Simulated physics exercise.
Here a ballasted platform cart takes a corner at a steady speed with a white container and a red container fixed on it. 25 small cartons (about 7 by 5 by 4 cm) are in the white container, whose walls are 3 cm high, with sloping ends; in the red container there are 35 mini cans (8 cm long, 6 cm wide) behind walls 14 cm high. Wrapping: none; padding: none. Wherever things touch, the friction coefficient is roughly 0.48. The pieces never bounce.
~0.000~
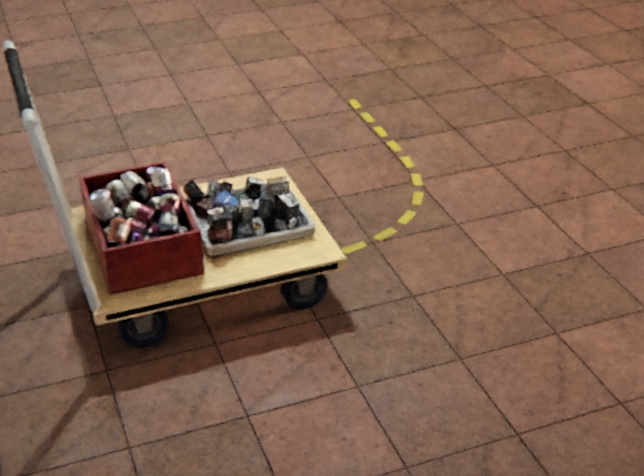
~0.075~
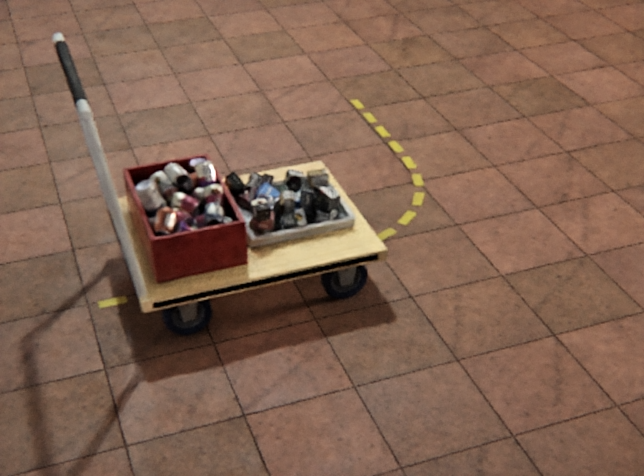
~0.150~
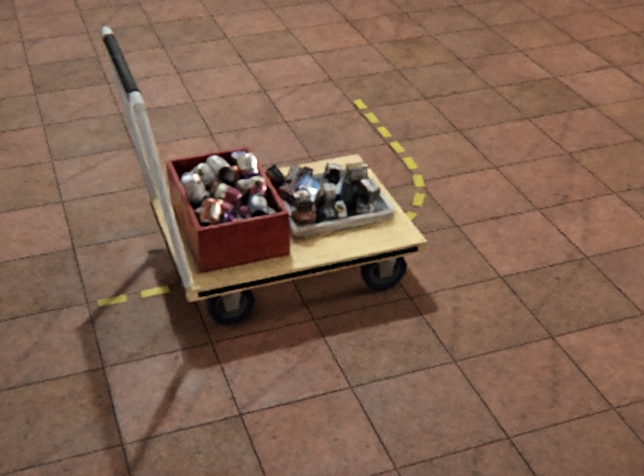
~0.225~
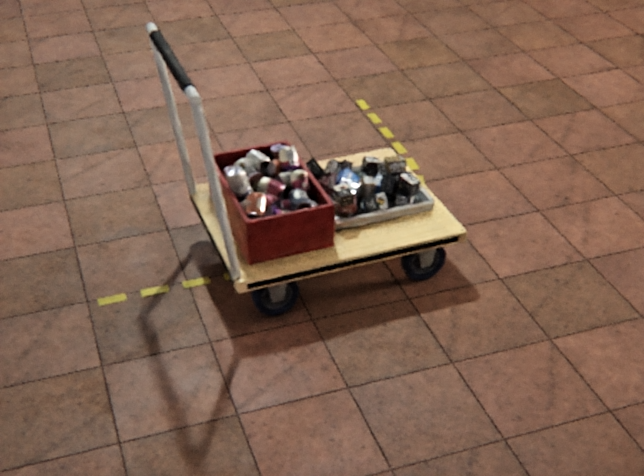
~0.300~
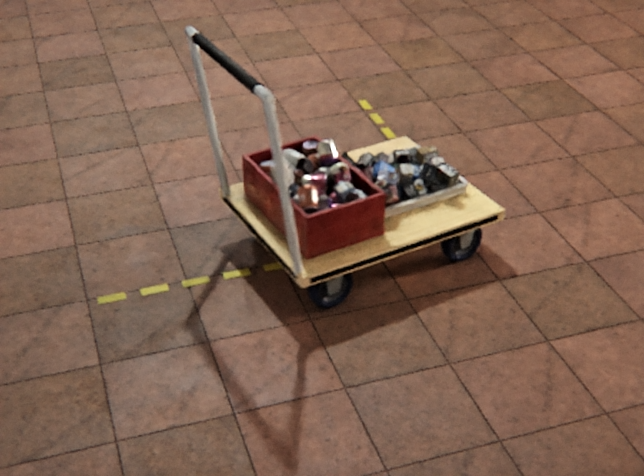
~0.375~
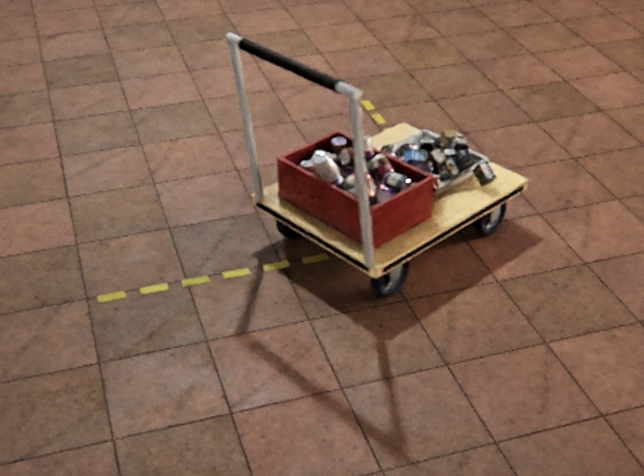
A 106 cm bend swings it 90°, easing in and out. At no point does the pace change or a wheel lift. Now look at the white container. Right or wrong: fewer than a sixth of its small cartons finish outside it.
Wrong.
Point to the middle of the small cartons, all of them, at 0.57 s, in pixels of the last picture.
Centred roughly at (447, 114).
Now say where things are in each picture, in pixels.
In the first picture (we follow the rim corner now nearest the camera), white container (its farthest corner) at (282, 180); red container at (105, 248); turned 0°, 0 cm rolled; nothing out yet.
White container at (321, 172); red container at (152, 238); turned 0°, 14 cm rolled, in the second picture.
White container at (360, 166); red container at (199, 228); turned 0°, 28 cm rolled, in the third picture.
White container at (395, 158); red container at (247, 220); turned 2°, 42 cm rolled, in the fourth picture.
White container at (417, 146); red container at (306, 215); turned 11°, 56 cm rolled, in the fifth picture.
White container at (424, 130); red container at (372, 207); turned 26°, 70 cm rolled; 2 out, the lowest carton at (485, 174), in the sixth picture.
After 0.46 s, 5 of 25 out of the white container and 0 of 35 out of the red container.
After 0.57 s, 8 of 25 out of the white container and 0 of 35 out of the red container.
After 0.74 s, 9 of 25 out of the white container and 2 of 35 out of the red container.
When it is over (at 1.19 s), 9 of 25 out of the white container and 2 of 35 out of the red container. Asked share, 9 of 25, 36 per cent.
